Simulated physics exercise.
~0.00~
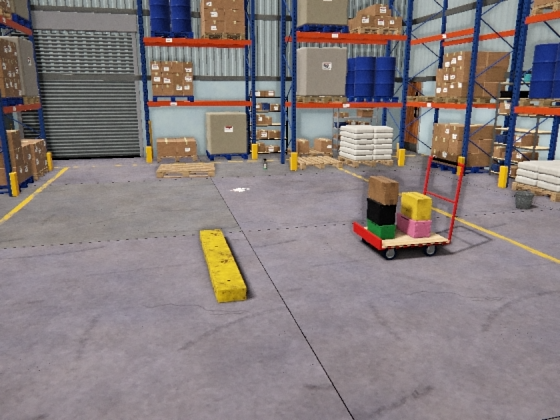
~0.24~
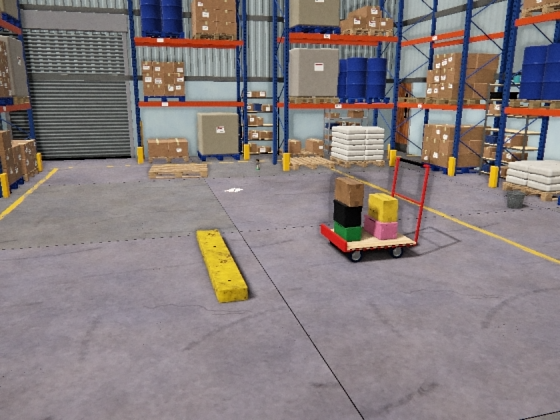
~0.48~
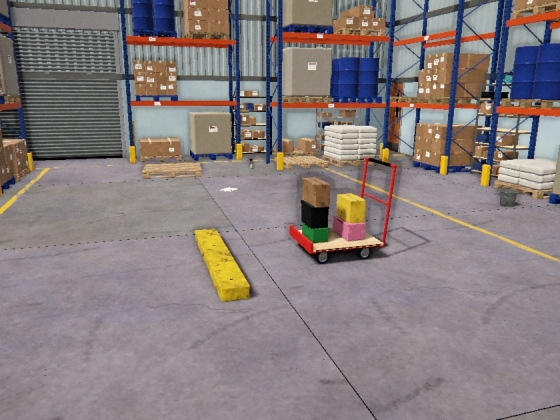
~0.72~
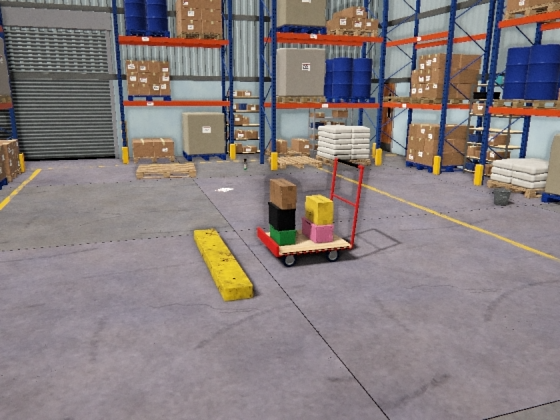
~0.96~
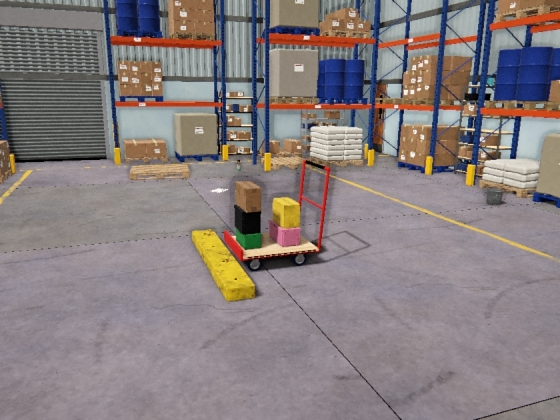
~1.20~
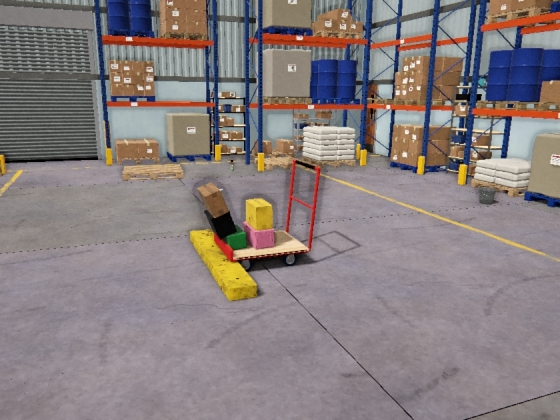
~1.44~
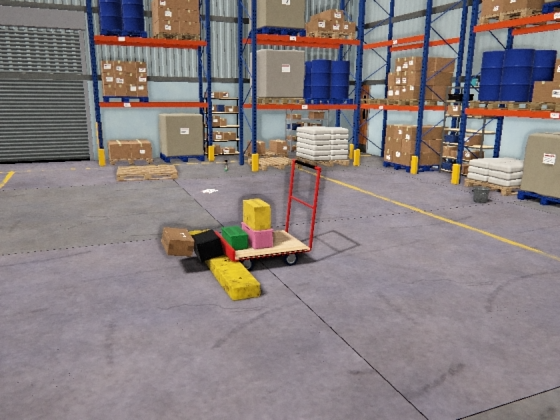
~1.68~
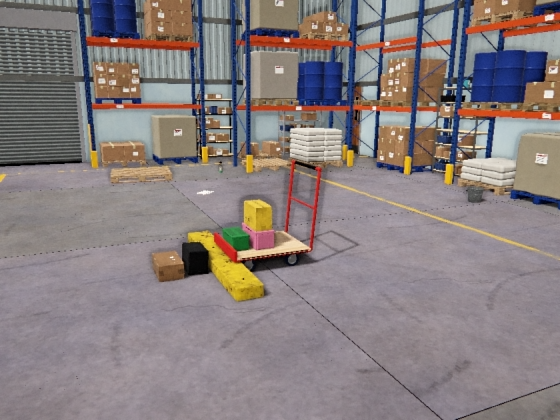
In a warehouse, a loaded trolley hits a yellow kerb, spilling brown and black boxes.
